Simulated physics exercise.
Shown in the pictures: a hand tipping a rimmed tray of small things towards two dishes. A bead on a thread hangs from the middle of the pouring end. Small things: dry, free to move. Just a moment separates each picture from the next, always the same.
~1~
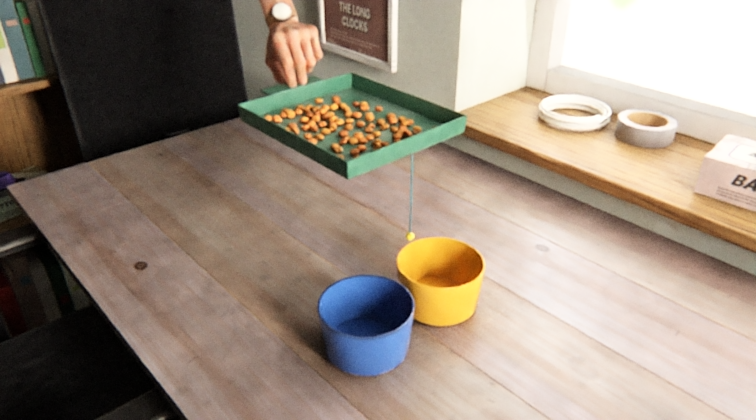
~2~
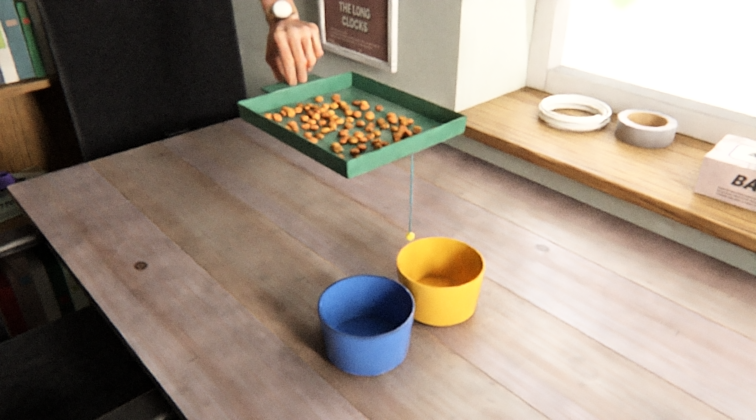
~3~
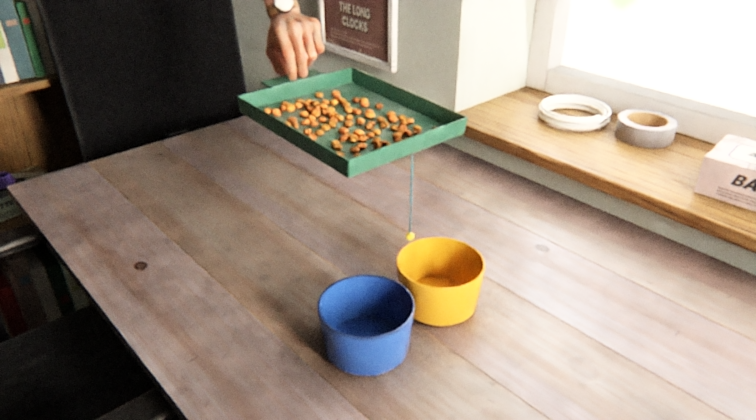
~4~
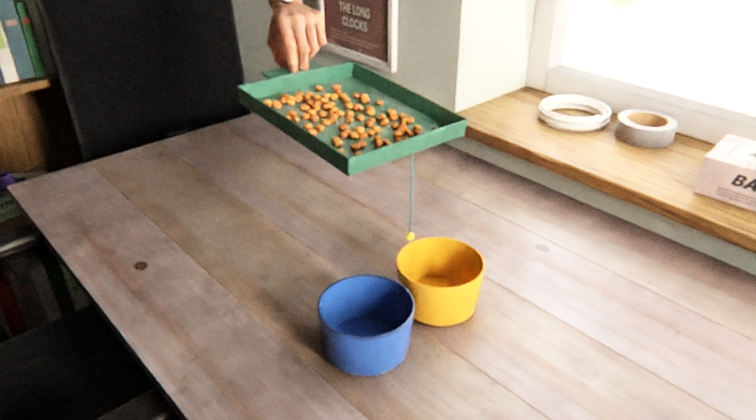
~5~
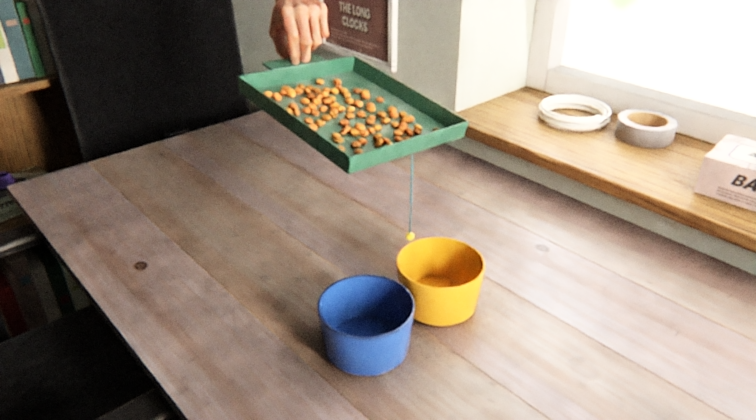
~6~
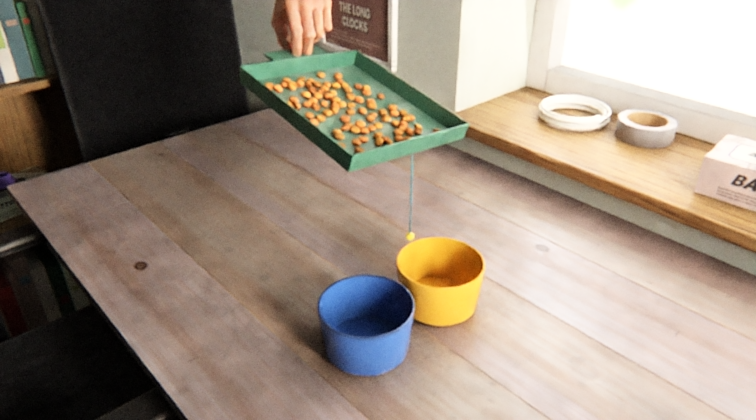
A hand slowly raises the back of a green tray of kibble above two dishes.
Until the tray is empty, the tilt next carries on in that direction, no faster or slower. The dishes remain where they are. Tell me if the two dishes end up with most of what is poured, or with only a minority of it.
Most likely the lost part will be the majority.
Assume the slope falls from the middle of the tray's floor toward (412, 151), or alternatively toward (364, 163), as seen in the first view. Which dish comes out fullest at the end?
Outcome by order - one: Right side; two: Left side.
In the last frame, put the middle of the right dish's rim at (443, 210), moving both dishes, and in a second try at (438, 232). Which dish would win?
First place: The rightmost one; second place: The rightmost one.
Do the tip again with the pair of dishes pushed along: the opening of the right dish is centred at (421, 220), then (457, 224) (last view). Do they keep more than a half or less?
Try 1: A minority of it. Try 2: A majority of it.
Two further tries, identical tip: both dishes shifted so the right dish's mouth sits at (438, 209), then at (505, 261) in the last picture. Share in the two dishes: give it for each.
First try: Roughly 40 per cent; second try: Roughly 0 per cent.
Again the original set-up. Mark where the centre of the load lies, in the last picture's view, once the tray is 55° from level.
Roughly at (418, 119).
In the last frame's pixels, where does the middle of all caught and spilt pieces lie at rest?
Roughly at (476, 267), give or take.
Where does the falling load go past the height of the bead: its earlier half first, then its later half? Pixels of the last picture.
(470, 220) first, (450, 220) later.
Soon, tray tipped steeply; all on the tray.
A while on, tray tipped right over; nearly all on the tray; a stray few outside both; a stray few in the air.
Towards the end, tray tipped past a quarter turn; a small part in the right dish; most outside both.
Finally, tray tipped past a quarter turn; none in the left dish; a small part in the right dish; most outside both.
